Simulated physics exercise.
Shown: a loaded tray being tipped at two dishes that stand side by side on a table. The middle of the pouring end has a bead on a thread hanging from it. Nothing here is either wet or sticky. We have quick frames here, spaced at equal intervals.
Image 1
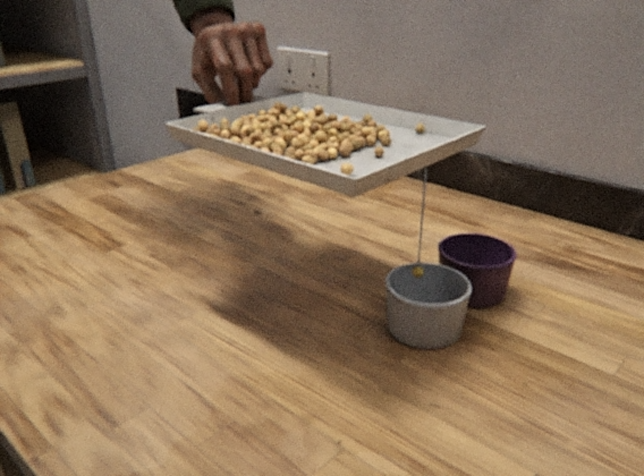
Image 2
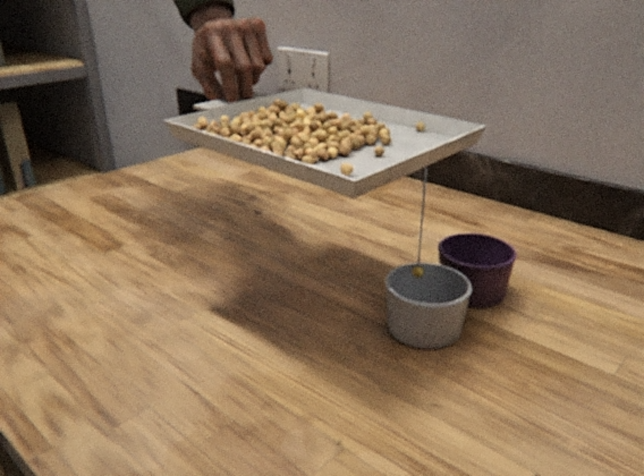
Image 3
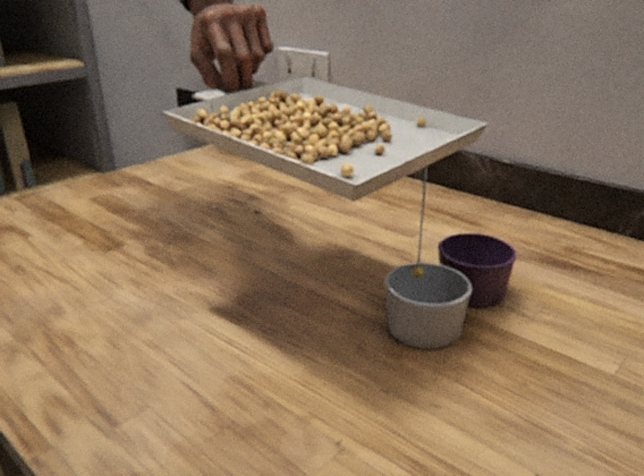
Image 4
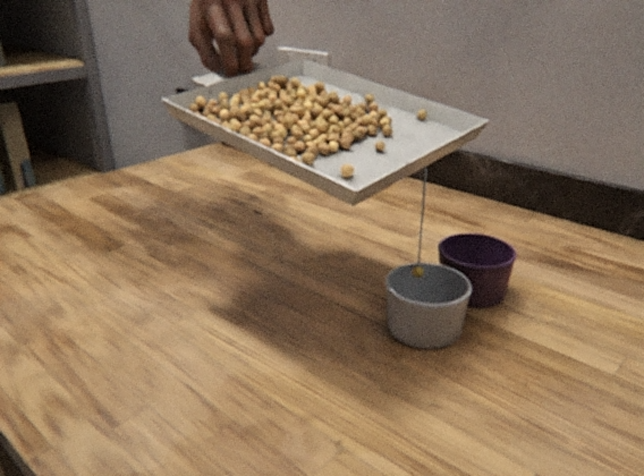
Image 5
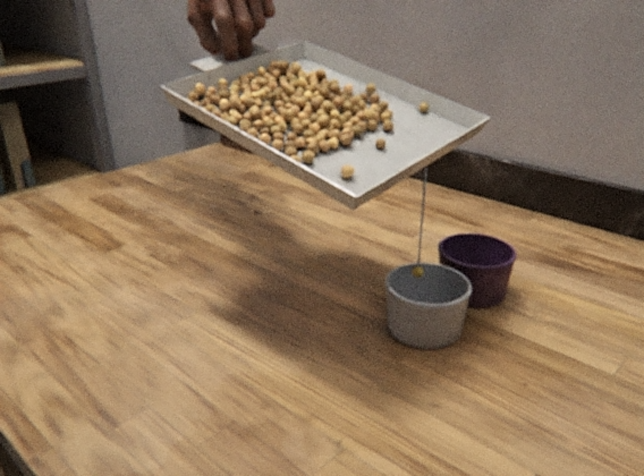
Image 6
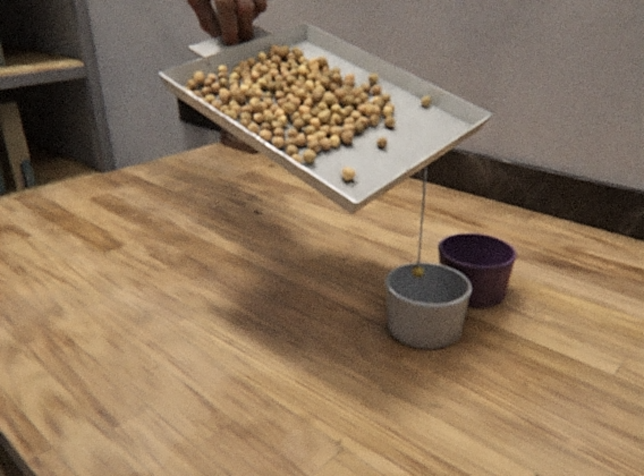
In the video, a hand raises the far end of a pale tray of chickpeas above a gray dish and a purple dish on a wooden table, and the tray slants gradually more, its near left corner dipping slightly.
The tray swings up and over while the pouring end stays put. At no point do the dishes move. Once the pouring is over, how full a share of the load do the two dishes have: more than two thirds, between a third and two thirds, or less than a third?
The result will be a low catch, beneath a third of the load.
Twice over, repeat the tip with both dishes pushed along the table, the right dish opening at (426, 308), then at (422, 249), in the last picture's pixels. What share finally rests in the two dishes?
That makes 60 per cent, followed by 0 per cent.
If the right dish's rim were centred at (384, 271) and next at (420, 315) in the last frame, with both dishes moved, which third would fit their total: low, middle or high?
Position 1 - below one third; position 2 - one to two thirds.
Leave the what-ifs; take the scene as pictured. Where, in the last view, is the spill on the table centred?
Check roughly (379, 389) and you'll find the middle.
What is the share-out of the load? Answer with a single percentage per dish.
Roughly: Left 0 %, right 0 %.
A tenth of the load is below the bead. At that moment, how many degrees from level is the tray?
A tilt of roughly 95°.
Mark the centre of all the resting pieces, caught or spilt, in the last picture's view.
Once it all stops, the middle lies near (379, 389).
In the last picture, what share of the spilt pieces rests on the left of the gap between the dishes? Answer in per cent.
Near 90 in a hundred.
Shortly afterwards, tray tipped steeply; all but a few on the tray; only a few outside both; only a few in the air.
Next, tray tipped right over; near half on the tray; near a quarter outside both; near a third in the air.
Some moments later, tray tipped past a quarter turn; the whole lot outside both.
In the end, tray tipped past a quarter turn; none at all in the left dish; none at all in the right dish; the whole lot outside both.
